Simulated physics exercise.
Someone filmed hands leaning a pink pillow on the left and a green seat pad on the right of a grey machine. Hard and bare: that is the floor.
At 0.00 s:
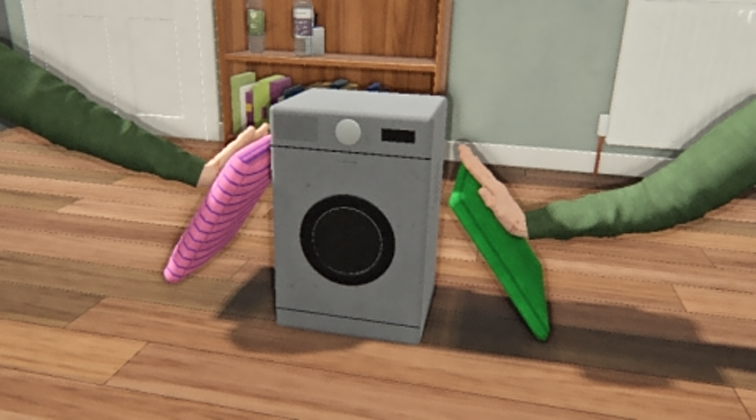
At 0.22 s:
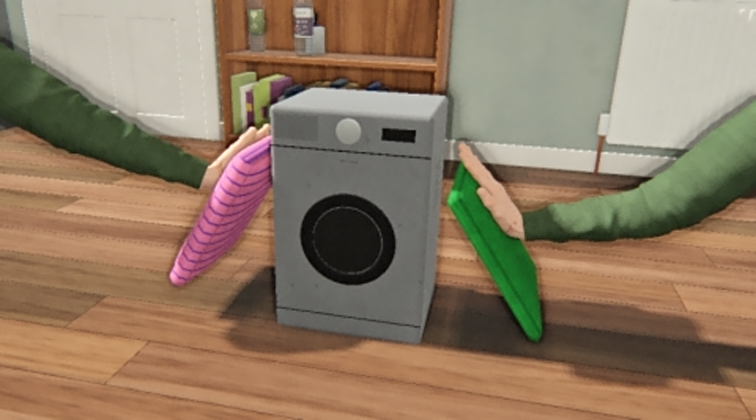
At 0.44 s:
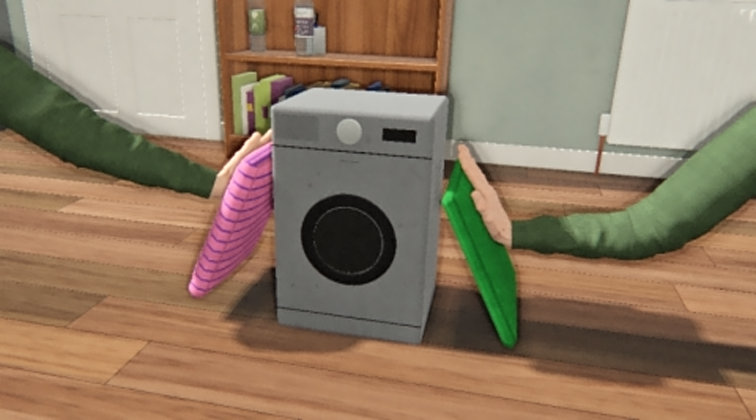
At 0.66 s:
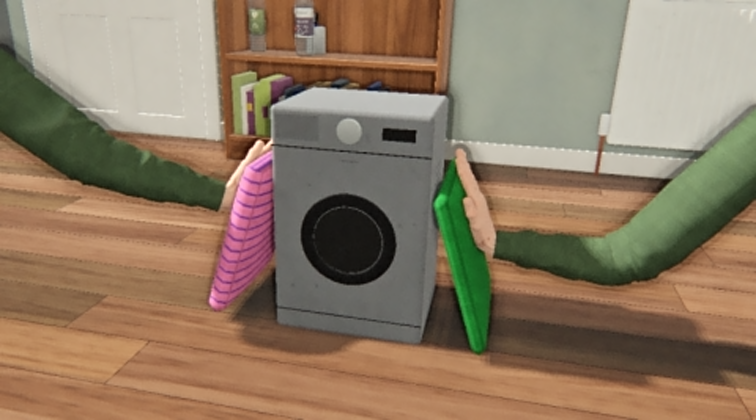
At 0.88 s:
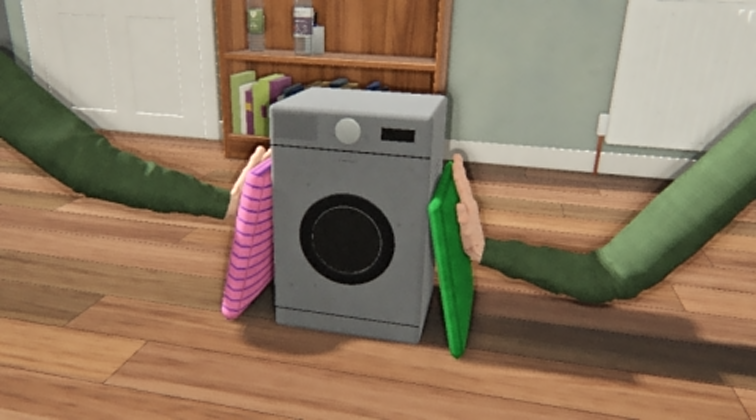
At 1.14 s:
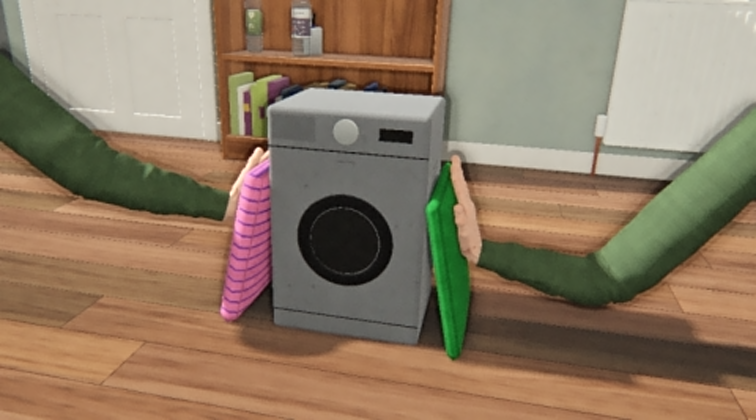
Two hands press a pink pillow and a green pad against the left and right sides of a grey machine, swinging their lower ends inward across the wooden floor until both are nearly upright beside it.
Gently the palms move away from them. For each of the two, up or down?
Pink pillow: Up, green seat pad: Up.
By 1.36 s, pillow still up near (266, 230); seat pad still up near (450, 254).
When it is over, pillow still up near (266, 229); seat pad still up near (450, 254). The pink pillow keeps leaning and the green seat pad holds its lean.
